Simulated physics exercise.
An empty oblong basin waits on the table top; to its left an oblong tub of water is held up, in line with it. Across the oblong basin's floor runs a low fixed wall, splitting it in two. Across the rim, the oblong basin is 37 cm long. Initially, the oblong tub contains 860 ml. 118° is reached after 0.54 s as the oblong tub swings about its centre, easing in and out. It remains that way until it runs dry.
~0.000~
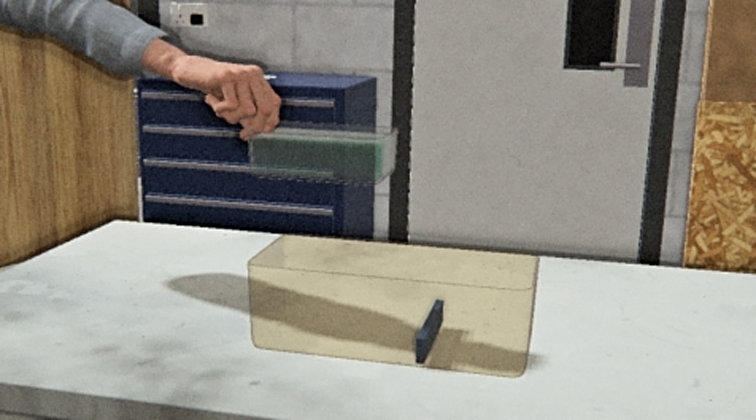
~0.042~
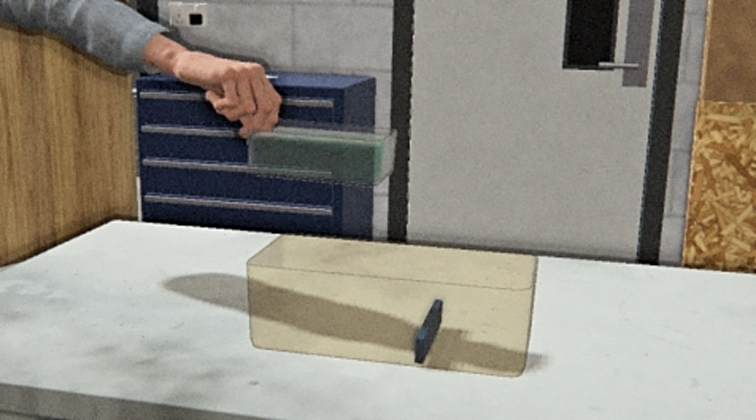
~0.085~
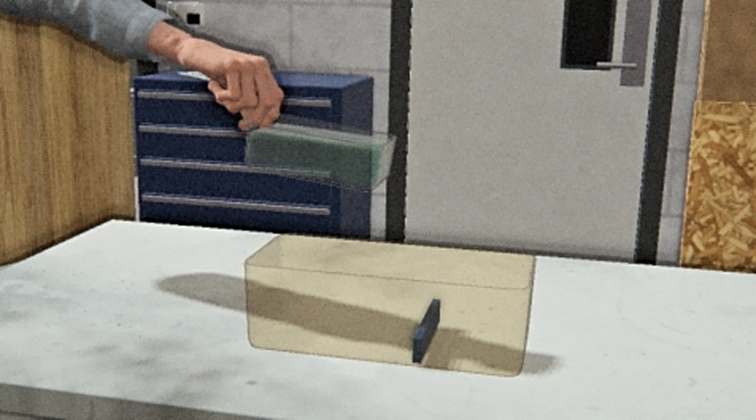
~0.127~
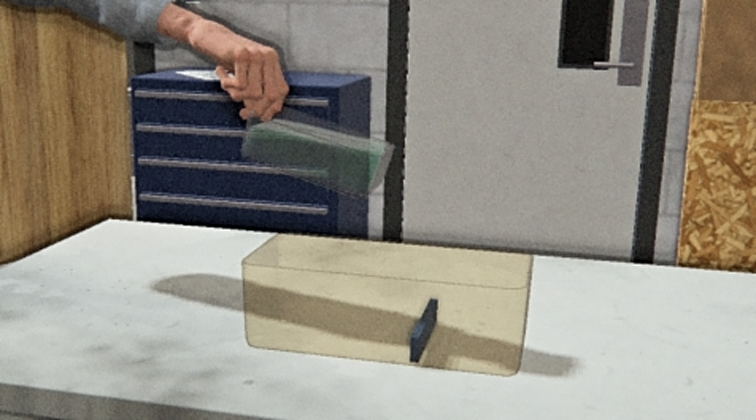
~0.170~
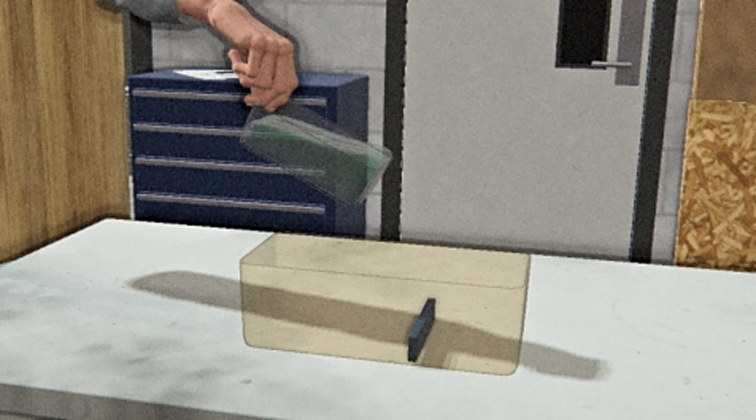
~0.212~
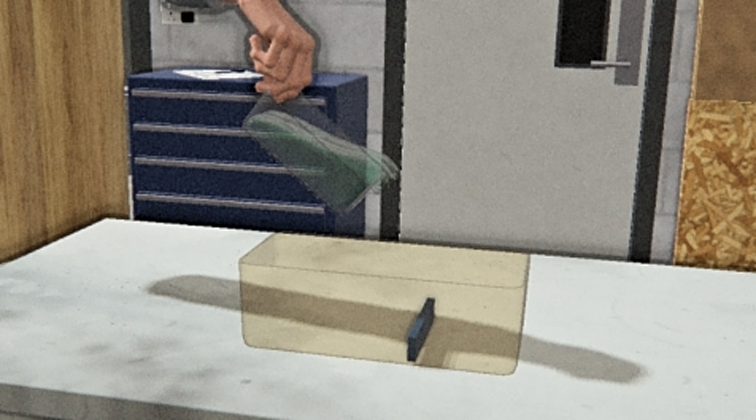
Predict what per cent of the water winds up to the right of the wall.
Roughly 27 per cent is past the wall.
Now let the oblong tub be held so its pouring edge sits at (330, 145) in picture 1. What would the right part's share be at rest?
Then I'd expect something near 25 per cent.
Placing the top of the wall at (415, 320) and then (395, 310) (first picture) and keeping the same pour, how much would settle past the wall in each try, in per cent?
I'd put it at about 40 per cent for the first and about 65 per cent for the second.
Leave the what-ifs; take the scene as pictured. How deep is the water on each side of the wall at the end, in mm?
Some 16 mm on the left and some 12 mm on the right.
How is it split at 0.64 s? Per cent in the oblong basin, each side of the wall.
Near 64 on the left, 26 on the right.
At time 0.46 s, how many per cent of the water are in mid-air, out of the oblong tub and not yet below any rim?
About 12 per cent.
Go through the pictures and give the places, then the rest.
In the first frame, tilt 0°; pouring edge (390, 135); surface from (263, 133) to (390, 140); the oblong basin's rim runs from (266, 249) to (536, 273); the wall's top is at (431, 319).
In the second frame, tilt 2°; pouring edge (390, 137); surface from (262, 132) to (389, 141).
In the third frame, tilt 7°; pouring edge (389, 143); surface from (261, 128) to (388, 144).
In the fourth frame, tilt 15°; pouring edge (387, 153); surface from (261, 124) to (388, 147).
In the fifth frame, tilt 27°; pouring edge (383, 166); surface from (260, 120) to (370, 150); 4 per cent is over the edge.
In the sixth frame, tilt 39°; pouring edge (378, 180); surface from (259, 114) to (356, 151); 12 per cent is over the edge.
Then, 0.46 s in, the tilt is 112° and 9 per cent is still to pour, 60 is left of the wall and 18 right of it.
Then, 0.64 s in, the tilt is 118° and 1 per cent is still to pour, 63 is left of the wall and 25 right of it.
Then, 0.83 s in, the tilt is 118° and 0 per cent is still to pour, 68 is left of the wall and 26 right of it.
Then, 1.04 s in, the tilt is 118° and 0 per cent is still to pour, 69 is left of the wall and 27 right of it.
Finally, 68 per cent lies left of the wall, 27 right of it and 4 outside.
